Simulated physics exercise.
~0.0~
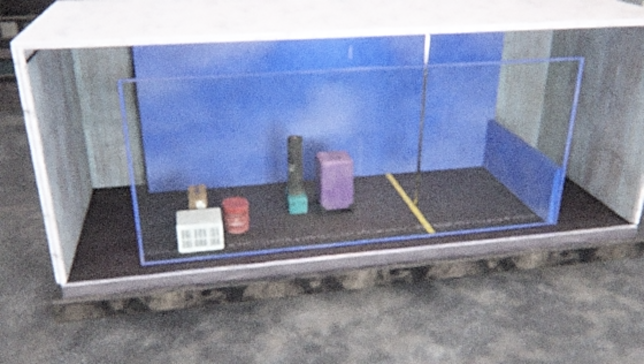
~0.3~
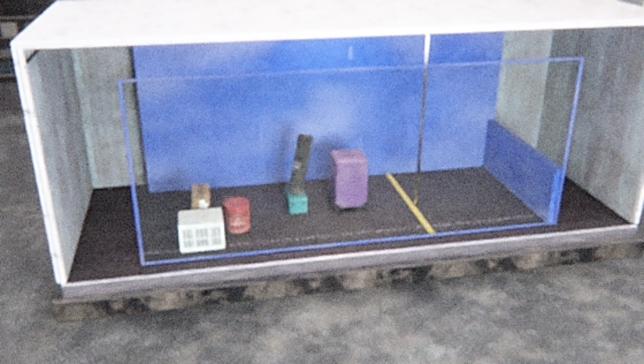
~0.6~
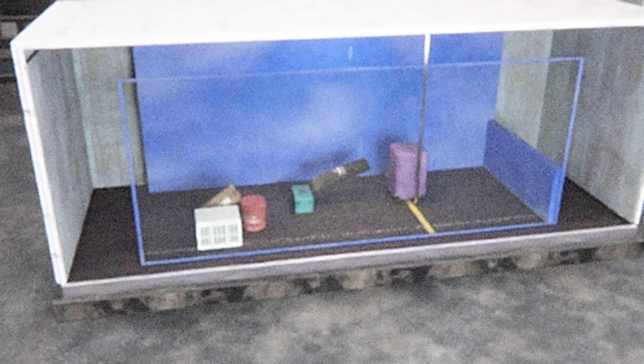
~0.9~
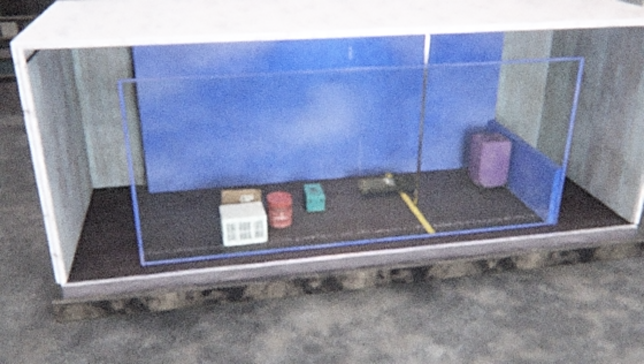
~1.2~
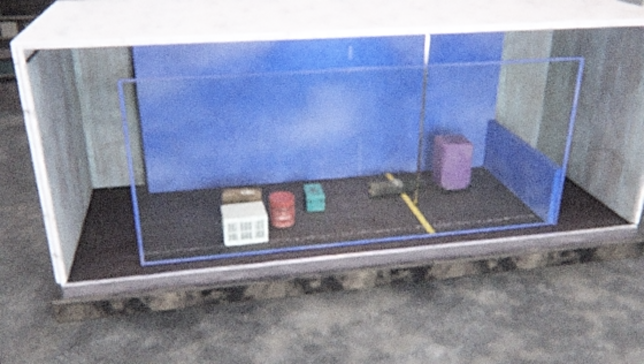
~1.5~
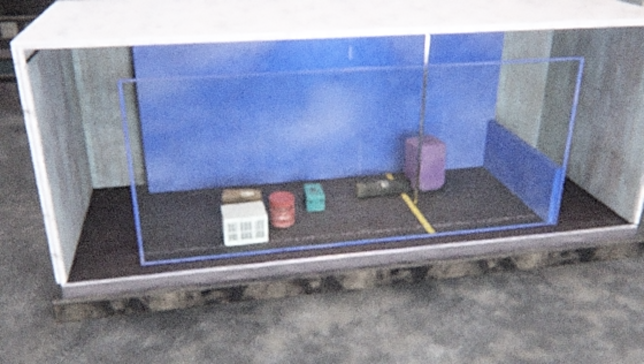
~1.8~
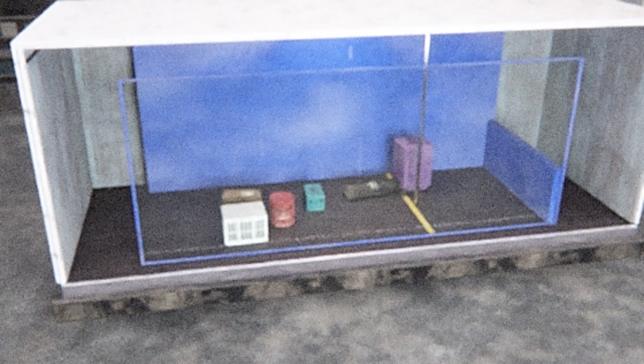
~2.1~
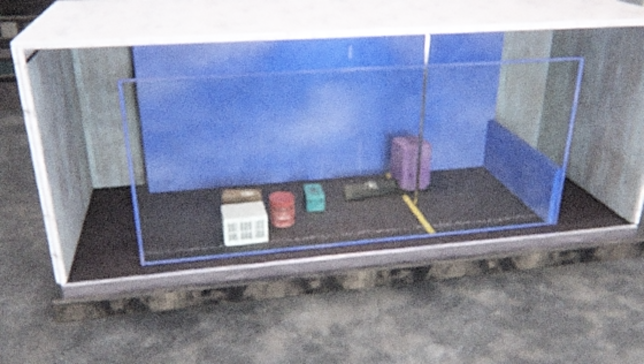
A purple case stands near the middle of a long, open-sided van bay with blue back panels, seen from outside and slightly above. To its left are a dark upright roll, a teal toolbox, a red bucket, a white crate and a small brown pack, with a yellow line to the right. The load shifts right as the roll and pack topple, and the purple case rolls across the line to the far right end. It then rolls back left, while the fallen roll slides right, then slightly back. Everything settles, with only the purple case beyond the line.
